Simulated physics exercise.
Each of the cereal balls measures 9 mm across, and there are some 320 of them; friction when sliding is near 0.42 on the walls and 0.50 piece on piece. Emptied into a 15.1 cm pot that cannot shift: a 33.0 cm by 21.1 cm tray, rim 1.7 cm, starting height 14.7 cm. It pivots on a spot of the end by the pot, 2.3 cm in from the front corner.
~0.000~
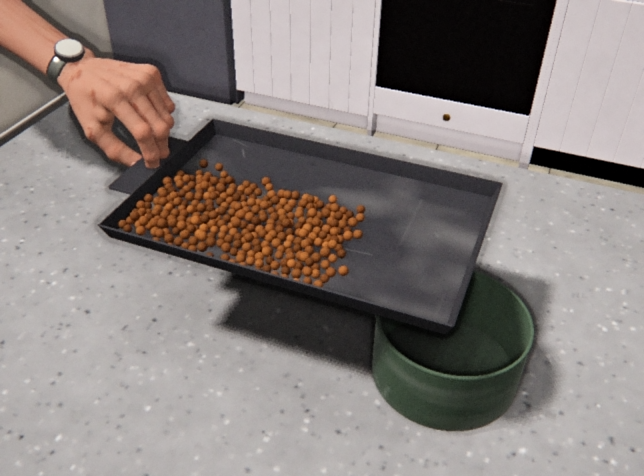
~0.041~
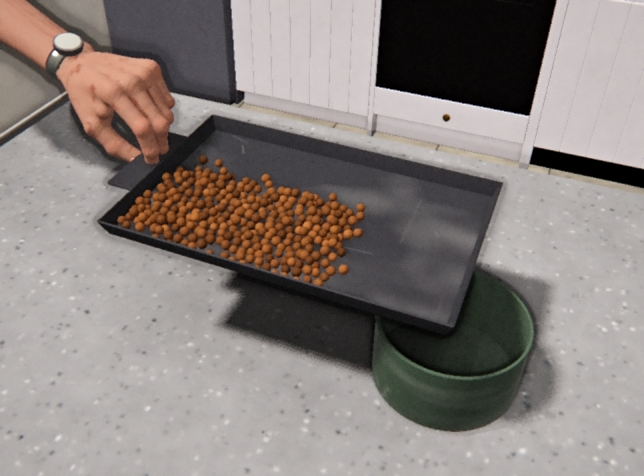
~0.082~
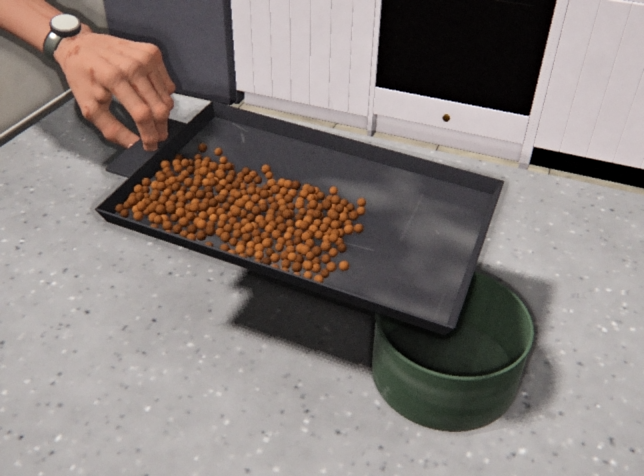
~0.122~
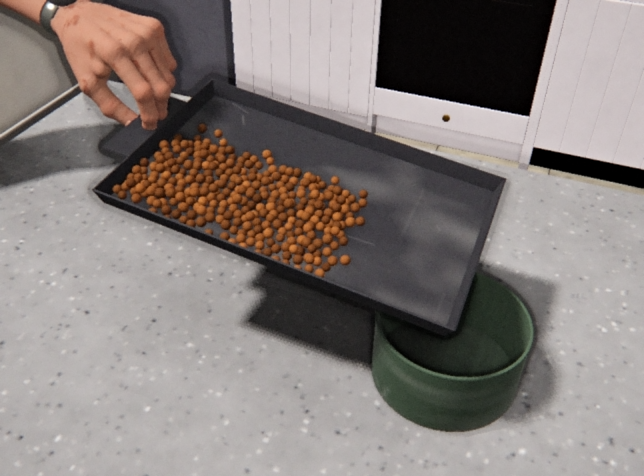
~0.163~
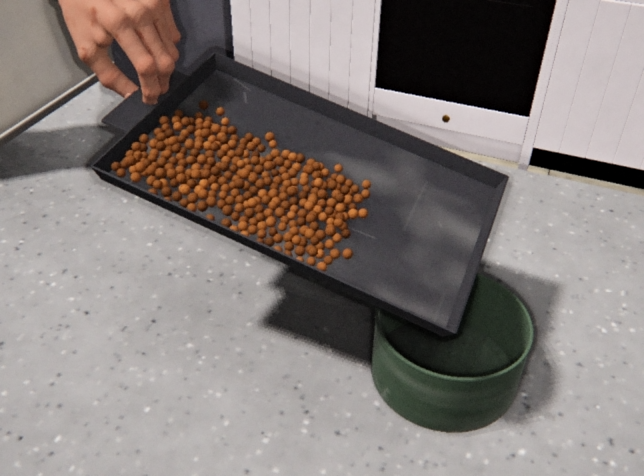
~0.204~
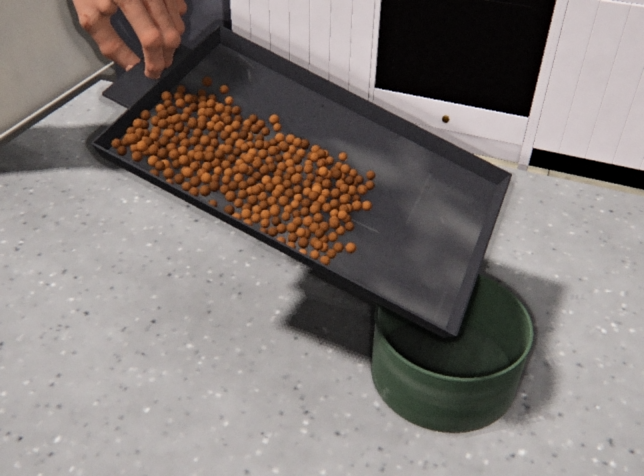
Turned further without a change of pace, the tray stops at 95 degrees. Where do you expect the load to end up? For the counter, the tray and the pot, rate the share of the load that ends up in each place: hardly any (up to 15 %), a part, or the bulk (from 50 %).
Share of the load - the counter: The bulk, the tray: Hardly any, the pot: Hardly any.
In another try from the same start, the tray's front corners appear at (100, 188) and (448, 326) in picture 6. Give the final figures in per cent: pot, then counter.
Pot 0, counter 100.
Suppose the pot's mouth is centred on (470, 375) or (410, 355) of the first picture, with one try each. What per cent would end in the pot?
That gives roughly 70 per cent and then 10 per cent.
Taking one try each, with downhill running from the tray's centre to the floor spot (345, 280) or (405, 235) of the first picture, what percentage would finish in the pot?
Some 0 and 30 per cent.
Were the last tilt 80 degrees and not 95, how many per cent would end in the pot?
It would be near 5 per cent.
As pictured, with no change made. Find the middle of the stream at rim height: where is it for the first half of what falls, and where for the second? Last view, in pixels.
At about (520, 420), then at (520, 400).
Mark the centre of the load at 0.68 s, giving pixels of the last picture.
Look about (493, 342) in the last view.
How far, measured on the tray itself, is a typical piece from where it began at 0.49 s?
Displacement on the tray: About 6 cm.
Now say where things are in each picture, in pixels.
Tray tilt 0 degrees, front corners at (108, 223) and (447, 319); middle of the pieces at (243, 225); pot at (454, 317), in the first frame.
Tray tilt 1 degrees, front corners at (107, 219) and (448, 319); middle of the pieces at (243, 222), in the second frame.
Tray tilt 4 degrees, front corners at (105, 207) and (448, 320), lowest corner right front; middle of the pieces at (243, 214), in the third frame.
Tray tilt 8 degrees, front corners at (102, 188) and (449, 322), lowest corner right front; middle of the pieces at (244, 201), in the fourth frame.
Tray tilt 14 degrees, front corners at (101, 165) and (451, 324), lowest corner right front; middle of the pieces at (246, 186), in the fifth frame.
Tray tilt 19 degrees, front corners at (102, 142) and (452, 326), lowest corner right front; middle of the pieces at (249, 171); pot at (453, 319). The tray's pace is about 130 degrees a second, in the sixth frame.
After 0.49 s, tilt 57 degrees; the tray holds 100 %, the pot 0 %.
After 0.68 s, tilt 82 degrees; the tray holds 55 %, the pot 0 %.
After 0.99 s, tilt 95 degrees; the tray holds 0 %, the pot 5 %.
At rest (1.6 s), counter 95 %, tray 0 %, pot 5 %.
